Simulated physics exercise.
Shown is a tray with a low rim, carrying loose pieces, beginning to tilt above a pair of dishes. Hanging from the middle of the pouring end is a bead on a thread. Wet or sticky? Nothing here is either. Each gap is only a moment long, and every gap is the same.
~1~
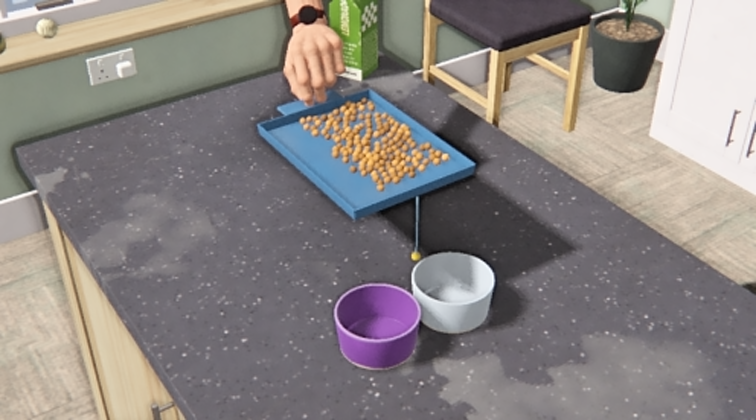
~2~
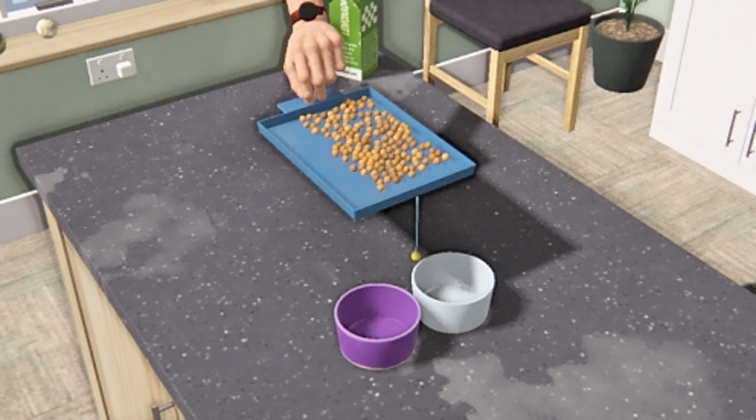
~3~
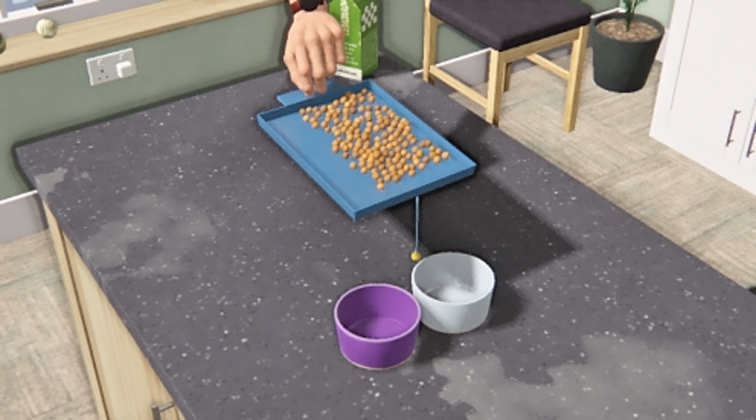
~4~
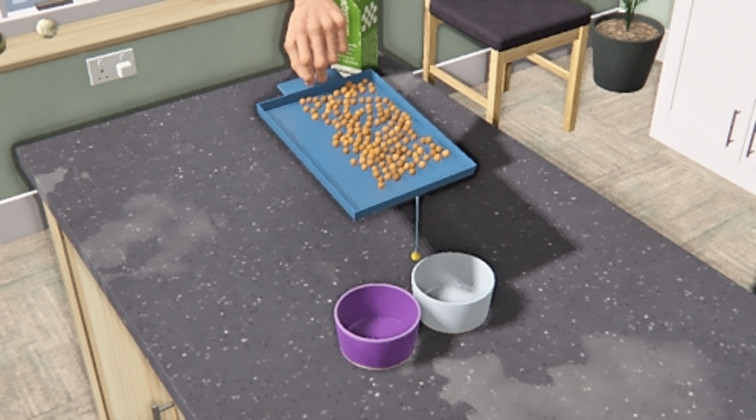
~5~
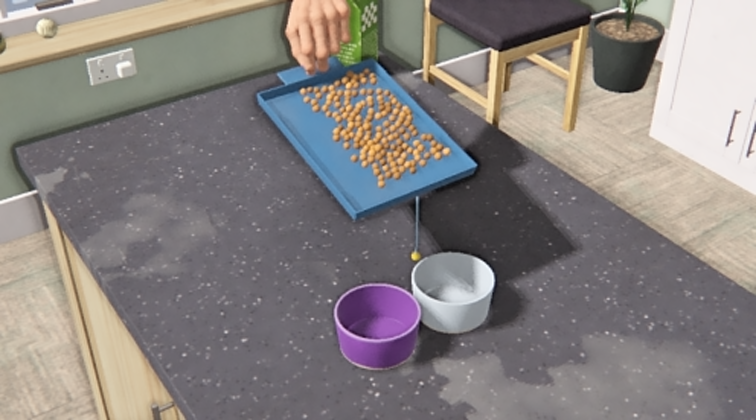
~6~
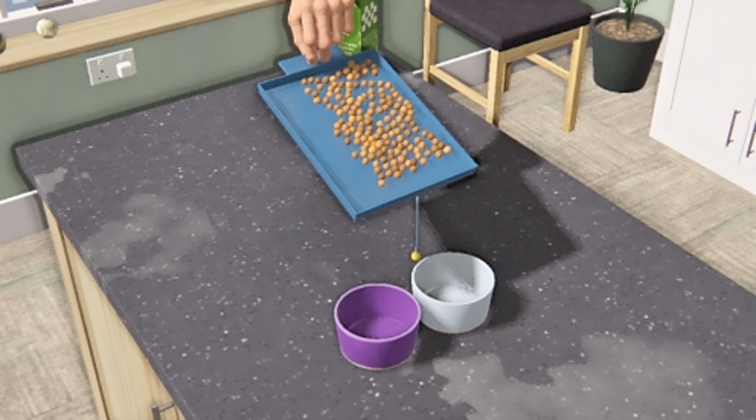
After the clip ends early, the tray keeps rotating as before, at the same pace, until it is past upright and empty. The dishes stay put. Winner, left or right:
The larger heap is bound to sit in the right dish there.
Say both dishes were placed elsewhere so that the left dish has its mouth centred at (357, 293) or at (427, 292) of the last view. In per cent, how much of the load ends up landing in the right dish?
You'd end up with around 20 per cent and then around 20 per cent.
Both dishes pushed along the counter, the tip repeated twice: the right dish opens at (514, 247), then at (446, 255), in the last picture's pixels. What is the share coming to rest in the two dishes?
Roughly 50 per cent, and 30 per cent.
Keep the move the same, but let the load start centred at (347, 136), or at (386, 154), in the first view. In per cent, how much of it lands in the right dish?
You'd get about 50 per cent first and about 50 per cent second.
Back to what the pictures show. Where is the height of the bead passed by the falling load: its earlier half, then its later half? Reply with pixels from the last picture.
Half one: (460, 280), half two: (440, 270).
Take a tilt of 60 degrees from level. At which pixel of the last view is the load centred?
Somewhere about (416, 164).
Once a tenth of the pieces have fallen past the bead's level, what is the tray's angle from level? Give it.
Roughly 115 degrees of turn.
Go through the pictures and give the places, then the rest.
The first picture shows corners of the pouring end (355, 209) and (473, 164), level; middle of the load (368, 143), roasted chickpeas; left dish (402, 349); right dish (477, 313); bead on its thread (416, 256).
The second picture shows corners of the pouring end (355, 209) and (473, 164), level; middle of the load (368, 142).
The third picture shows corners of the pouring end (355, 210) and (474, 164), tipped barely, level across its low end; middle of the load (368, 138).
The fourth picture shows corners of the pouring end (356, 211) and (474, 165), tipped a little, level across its low end; middle of the load (369, 132).
The fifth picture shows corners of the pouring end (356, 211) and (475, 165), tipped a little, level across its low end; middle of the load (369, 127).
The sixth picture shows corners of the pouring end (357, 212) and (475, 165), tipped clearly, level across its low end; middle of the load (371, 121); left dish (402, 349); right dish (477, 313).
Just after the last frame, tray tipped steeply; almost all on the tray; just a few in the air.
A moment on, tray tipped right over; almost all on the tray; just a few in the left dish; just a few in the right dish.
Further on, tray tipped past a quarter turn; roughly a quarter in the left dish; roughly half in the right dish; roughly a quarter outside both.
When it is over, tray tipped past a quarter turn; roughly a quarter in the left dish; roughly half in the right dish; roughly a quarter outside both.
